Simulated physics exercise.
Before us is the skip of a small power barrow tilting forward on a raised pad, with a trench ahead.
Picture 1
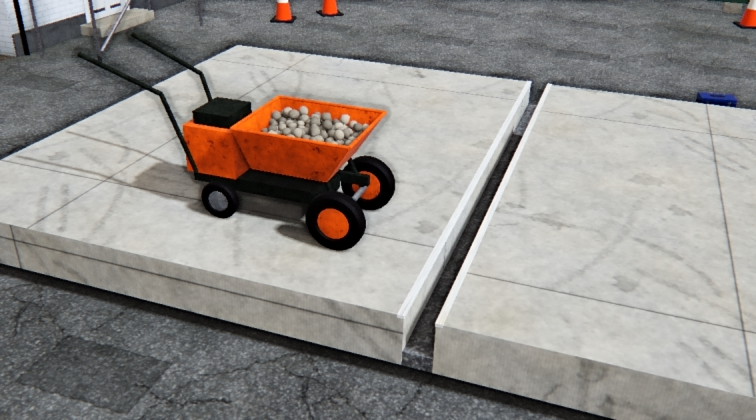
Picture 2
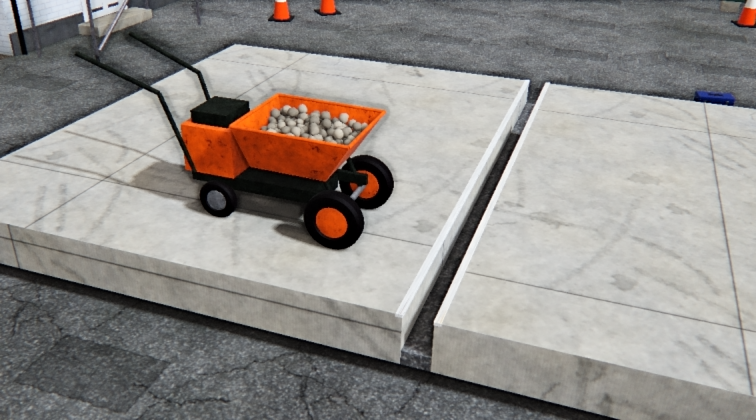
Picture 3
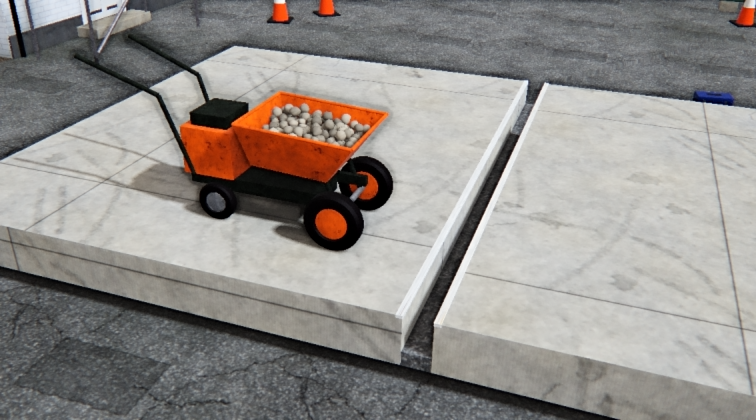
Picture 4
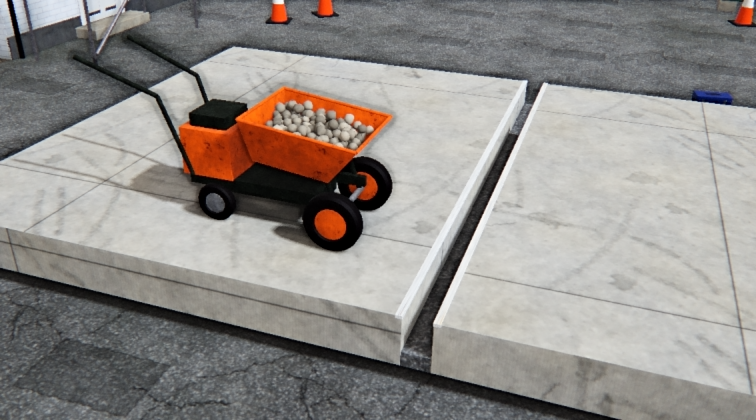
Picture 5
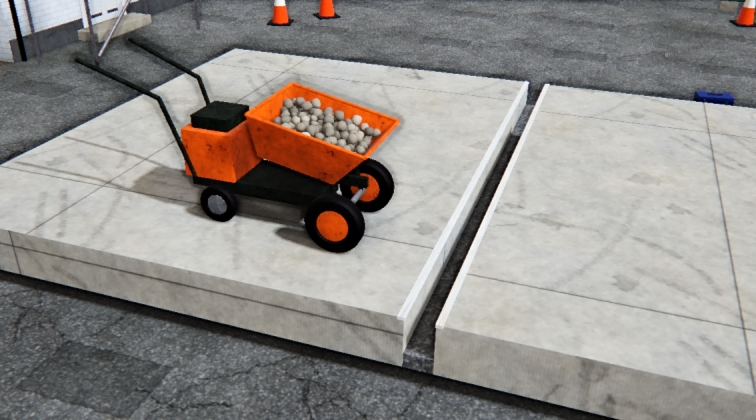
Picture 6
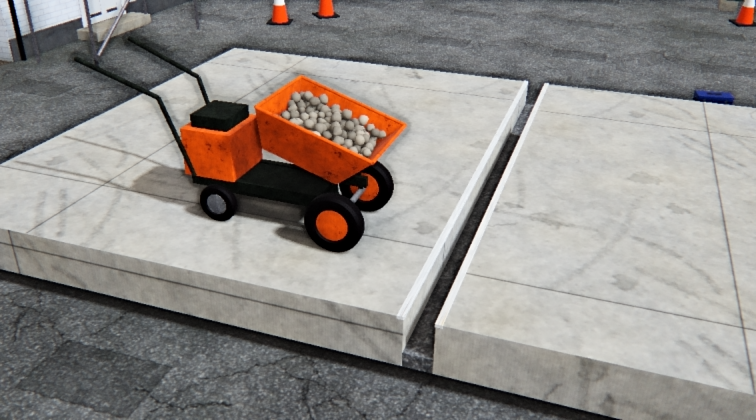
The orange skip of a small power barrow, loaded with pebbles, gradually tilts forward.
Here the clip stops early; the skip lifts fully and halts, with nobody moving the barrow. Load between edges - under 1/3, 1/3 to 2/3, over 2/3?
Result: A large part above two thirds reaches the trench.
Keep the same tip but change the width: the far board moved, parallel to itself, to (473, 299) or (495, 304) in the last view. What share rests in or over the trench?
First one: 100 per cent; second one: 100 per cent.
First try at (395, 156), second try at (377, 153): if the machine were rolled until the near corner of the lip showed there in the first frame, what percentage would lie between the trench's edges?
First some 10, then 40 per cent.
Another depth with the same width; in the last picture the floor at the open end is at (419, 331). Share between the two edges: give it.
It works out to some 50 per cent.
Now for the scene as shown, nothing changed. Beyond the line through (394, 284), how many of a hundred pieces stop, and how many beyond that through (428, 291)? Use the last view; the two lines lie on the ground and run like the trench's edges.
I'd say about 100 and about 70 in a hundred.
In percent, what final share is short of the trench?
10 %.
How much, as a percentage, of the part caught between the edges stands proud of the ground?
Roughly 20 percent of them.
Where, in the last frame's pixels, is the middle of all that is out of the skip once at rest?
The centre comes to rest close to (456, 255).
Soon after the last picture, skip tipped steeply; all in the skip.
A little later, skip tipped right over; most in the skip; a stray few short of the trench; a small part in or heaped over the trench; a stray few beyond it; a small part falling.
Later still, skip tipped right over; a small part in the skip; a small part short of the trench; about two thirds in or heaped over the trench; a small part beyond it.
By the end, skip tipped right over; a small part short of the trench; most in or heaped over the trench; about a quarter beyond it.
